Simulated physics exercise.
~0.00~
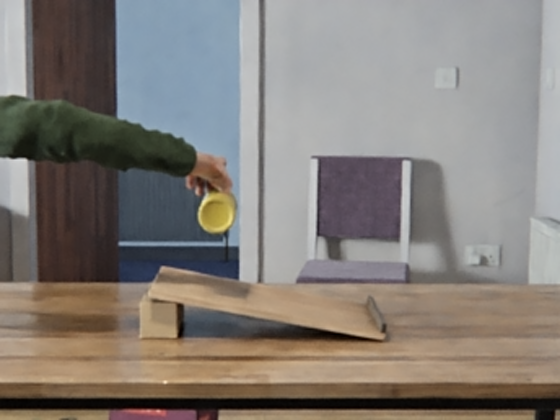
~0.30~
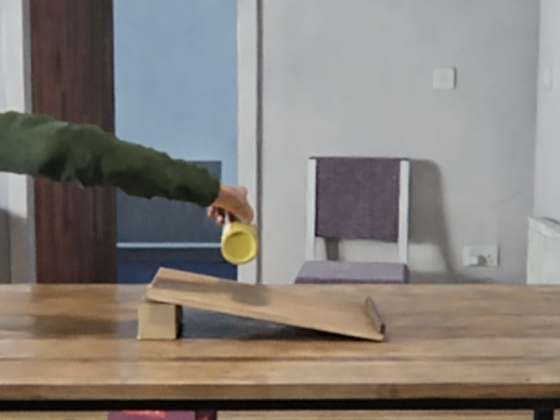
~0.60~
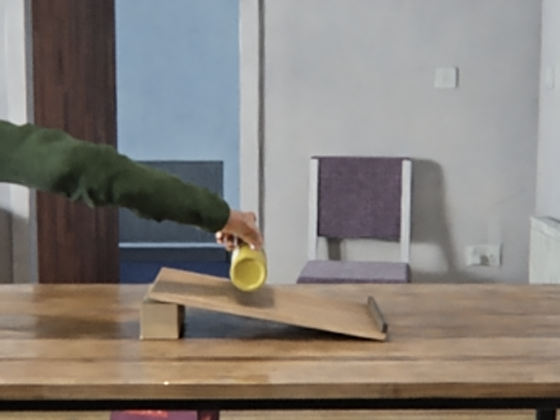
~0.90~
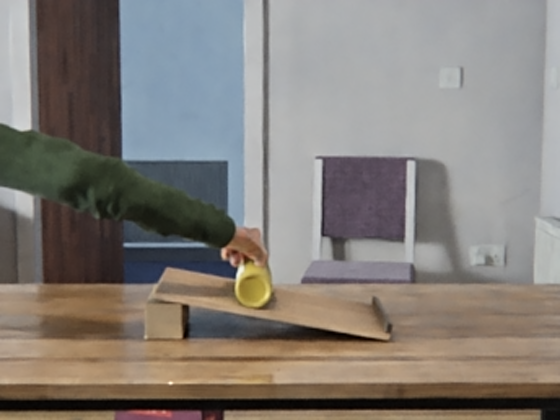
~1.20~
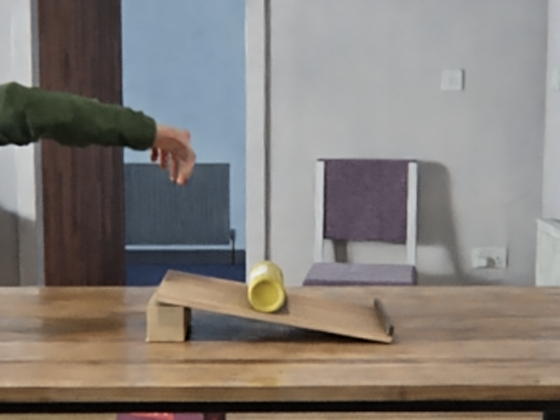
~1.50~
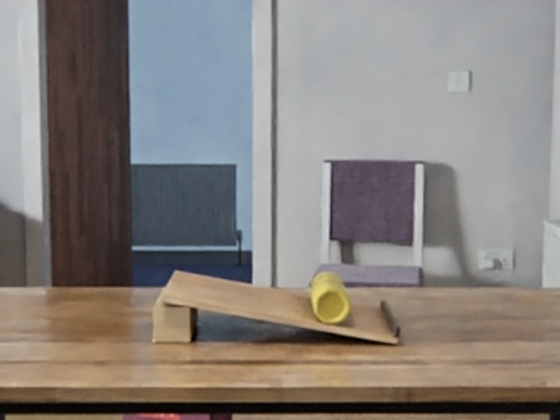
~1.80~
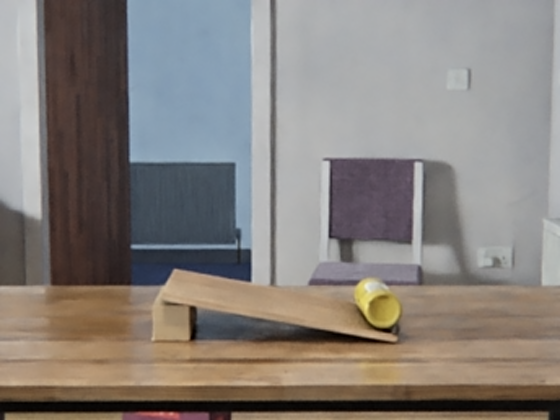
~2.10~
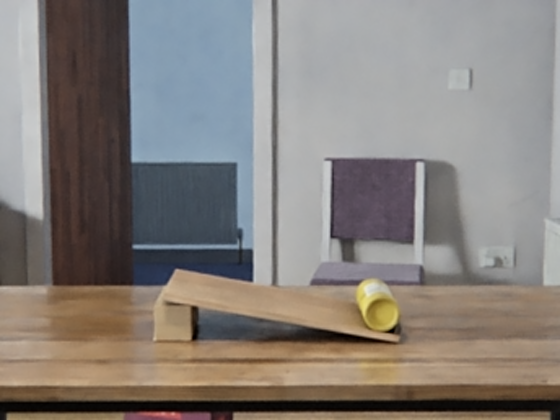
At the start, a hand in a dark green sleeve holds a yellow bottle on its side above a sloping board, which is propped on a small block on a wooden table. The hand moves right and lowers the bottle until it rests partway along the slope. The hand then lets go and draws back to the left, out of view. Left alone, the bottle travels down the board to the right. It comes to a stop near the low end, still lying on its side, while the board stays in place.
